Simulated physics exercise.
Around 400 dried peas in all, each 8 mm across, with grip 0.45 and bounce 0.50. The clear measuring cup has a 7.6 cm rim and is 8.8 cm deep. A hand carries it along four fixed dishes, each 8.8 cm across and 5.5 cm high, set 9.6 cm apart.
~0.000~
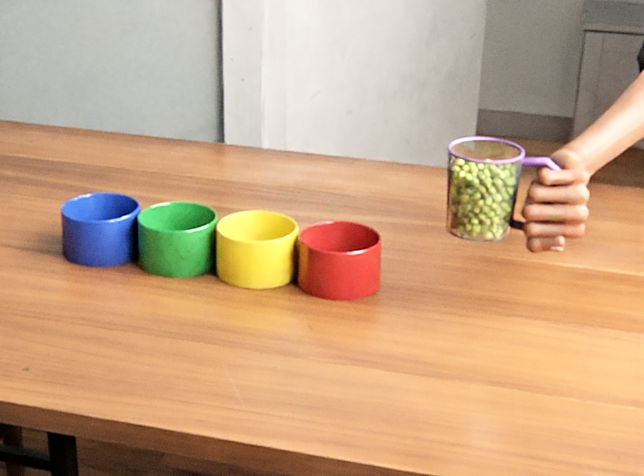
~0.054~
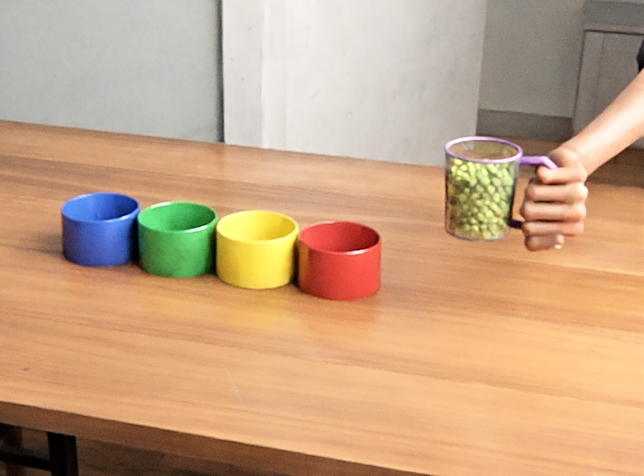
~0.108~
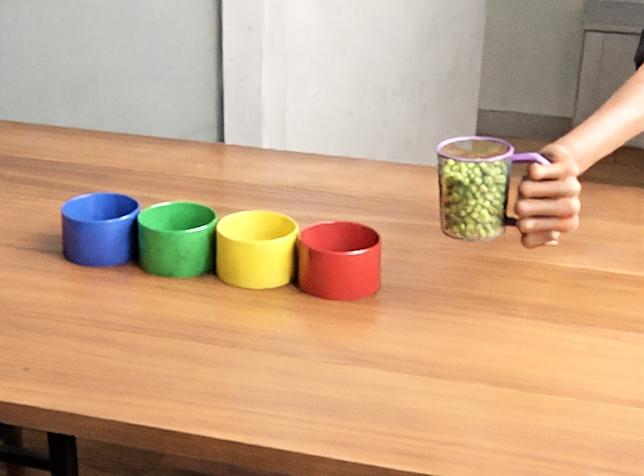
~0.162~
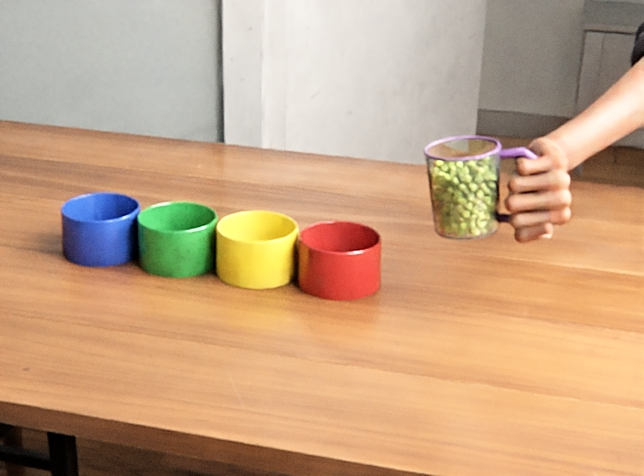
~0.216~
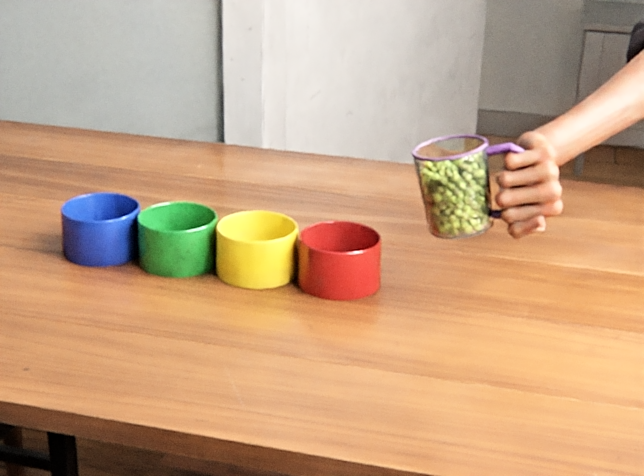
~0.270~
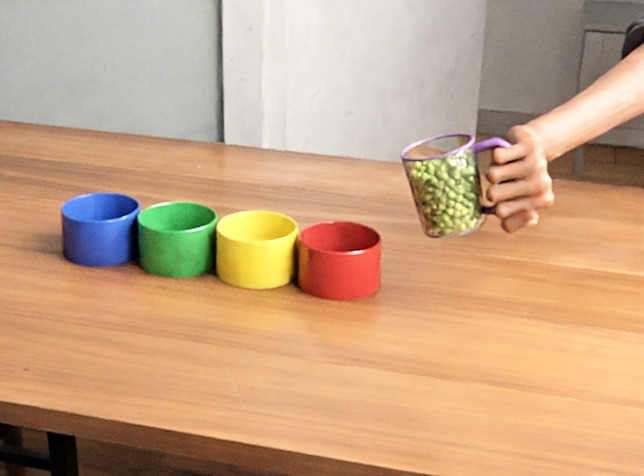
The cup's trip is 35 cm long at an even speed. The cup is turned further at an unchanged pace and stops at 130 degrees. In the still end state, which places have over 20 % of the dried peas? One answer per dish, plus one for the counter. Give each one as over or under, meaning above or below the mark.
Red dish: Under, blue dish: Under, green dish: Over, yellow dish: Under, counter: Under.
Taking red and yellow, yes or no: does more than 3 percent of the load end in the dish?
Red: False; yellow: True.
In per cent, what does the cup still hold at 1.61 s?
I'd estimate some 35 per cent of the load.
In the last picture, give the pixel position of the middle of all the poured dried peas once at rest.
Roughly (175, 240).
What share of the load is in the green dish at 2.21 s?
About 90 percent.
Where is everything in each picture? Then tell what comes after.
Cup at (482, 190), tilt 0 degrees, lip at (449, 147), moved 0.0 cm; middle of the pieces at (482, 196); red dish at (340, 237); yellow dish at (258, 227); green dish at (178, 217); blue dish at (101, 207), in the first frame.
Cup at (480, 190), tilt 1 degrees, lip at (446, 147), moved 0.2 cm; middle of the pieces at (480, 196), in the second frame.
Cup at (474, 189), tilt 4 degrees, lip at (438, 148), moved 0.9 cm; middle of the pieces at (474, 195), in the third frame.
Cup at (465, 188), tilt 8 degrees, lip at (426, 150), moved 1.8 cm; middle of the pieces at (466, 194), in the fourth frame.
Cup at (455, 187), tilt 12 degrees, lip at (414, 151), moved 2.8 cm; middle of the pieces at (457, 193), in the fifth frame.
Cup at (446, 186), tilt 17 degrees, lip at (402, 153), moved 3.8 cm; middle of the pieces at (448, 192); red dish at (340, 237); yellow dish at (258, 227); green dish at (178, 217); blue dish at (101, 207). The cup turns about 80 degrees a second and travels 18 cm a second, in the sixth frame.
Then, at 1.07 s, tilt 79 degrees; cup holds 100 %.
Then, at 1.61 s, tilt 122 degrees; cup holds 35 %, green 50 %, yellow 5 %.
Then, at 2.21 s, tilt 130 degrees; cup holds 0 %, green 90 %, yellow 5 %.
In the end, at 2.5 s, red 0 %, blue 0 %, green 90 %, yellow 5 %, counter 5 %.
